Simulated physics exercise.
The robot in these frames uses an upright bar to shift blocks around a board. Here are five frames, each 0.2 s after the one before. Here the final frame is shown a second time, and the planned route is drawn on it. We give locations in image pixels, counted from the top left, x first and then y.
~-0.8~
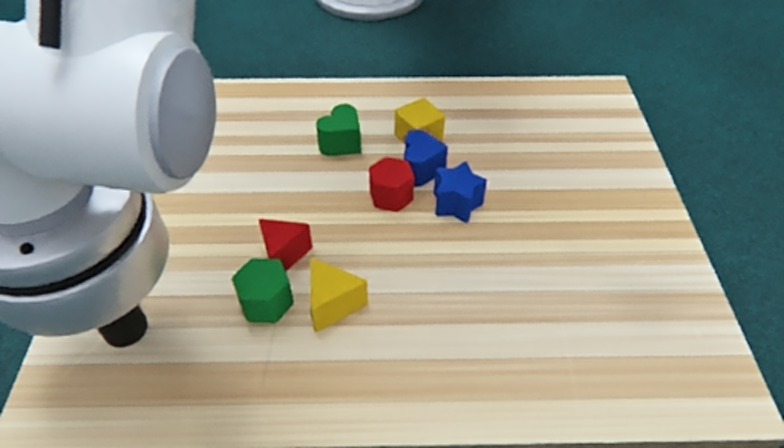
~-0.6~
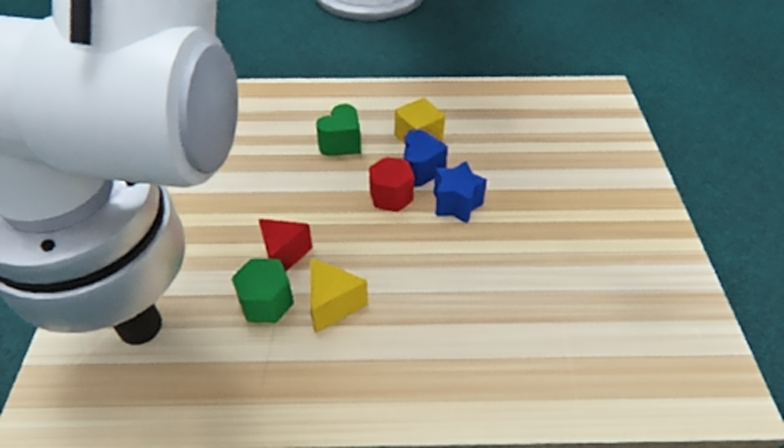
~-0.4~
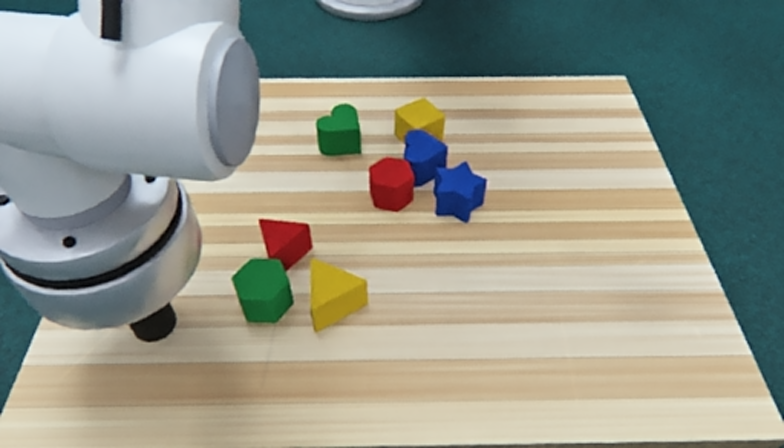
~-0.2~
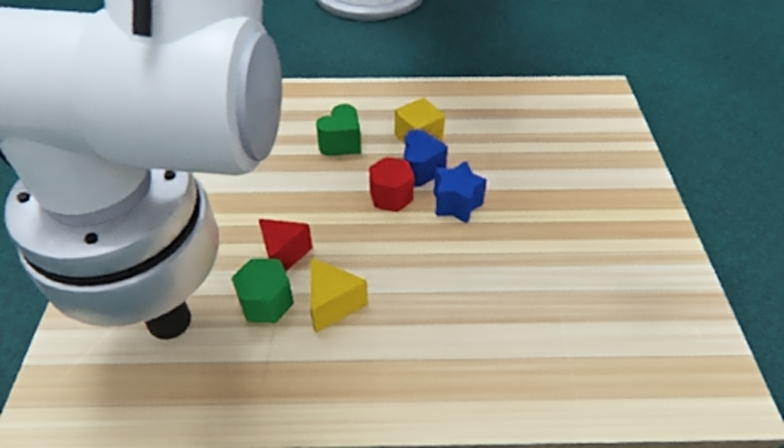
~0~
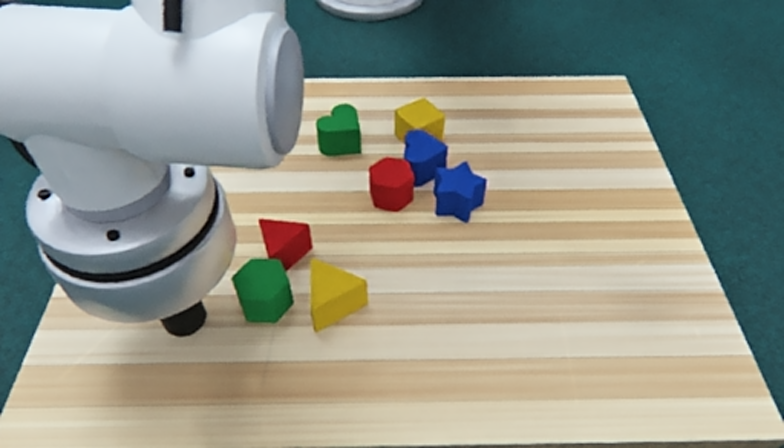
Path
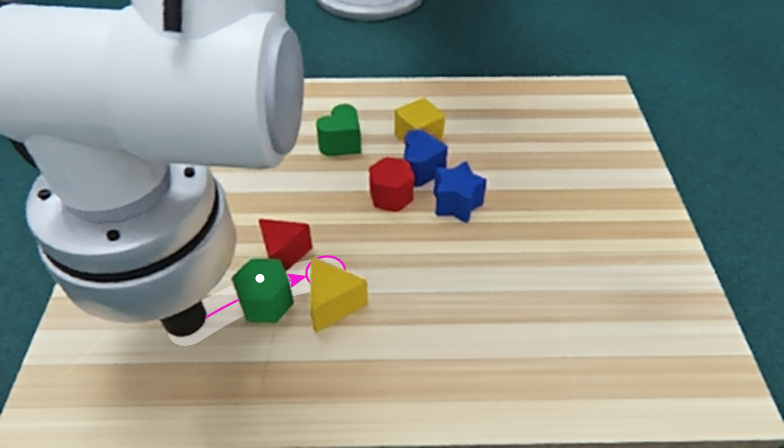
The clip opens on a white robot arm at the left of a striped wooden board scattered with red, green, blue and yellow blocks. The arm slides its dark-tipped bar a short way rightward, nearing the green hexagonal block, while all the blocks stay still.
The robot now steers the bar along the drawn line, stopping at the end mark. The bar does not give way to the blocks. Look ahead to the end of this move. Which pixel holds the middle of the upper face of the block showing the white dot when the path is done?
The spot you're after is about (364, 264) in the image.
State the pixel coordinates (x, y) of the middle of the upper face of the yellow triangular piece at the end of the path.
I'd place it at (391, 296), taking the centre of its top.
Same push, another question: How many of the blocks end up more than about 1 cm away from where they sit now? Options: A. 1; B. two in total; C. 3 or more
I choose C.
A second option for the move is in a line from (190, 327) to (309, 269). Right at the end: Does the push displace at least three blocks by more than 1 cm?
I expect so.
The line goes from (190, 327) over (234, 302) and (280, 284) to (326, 272); the dot is on the green hexagonal block.
On the path given first. One third of the way, bar at (231, 293); green hexagonal block at (274, 276), turned 15° clockwise.
Two thirds of the way, bar at (278, 275); green hexagonal block at (319, 267), turned 40° clockwise; red triangular piece at (288, 228), turned 45° anticlockwise; yellow triangular piece at (359, 285), turned 20° clockwise.
At the end, bar at (325, 263); green hexagonal block at (364, 264), turned 65° clockwise; red triangular piece at (297, 224), turned 80° anticlockwise; yellow triangular piece at (391, 296), turned 45° clockwise.
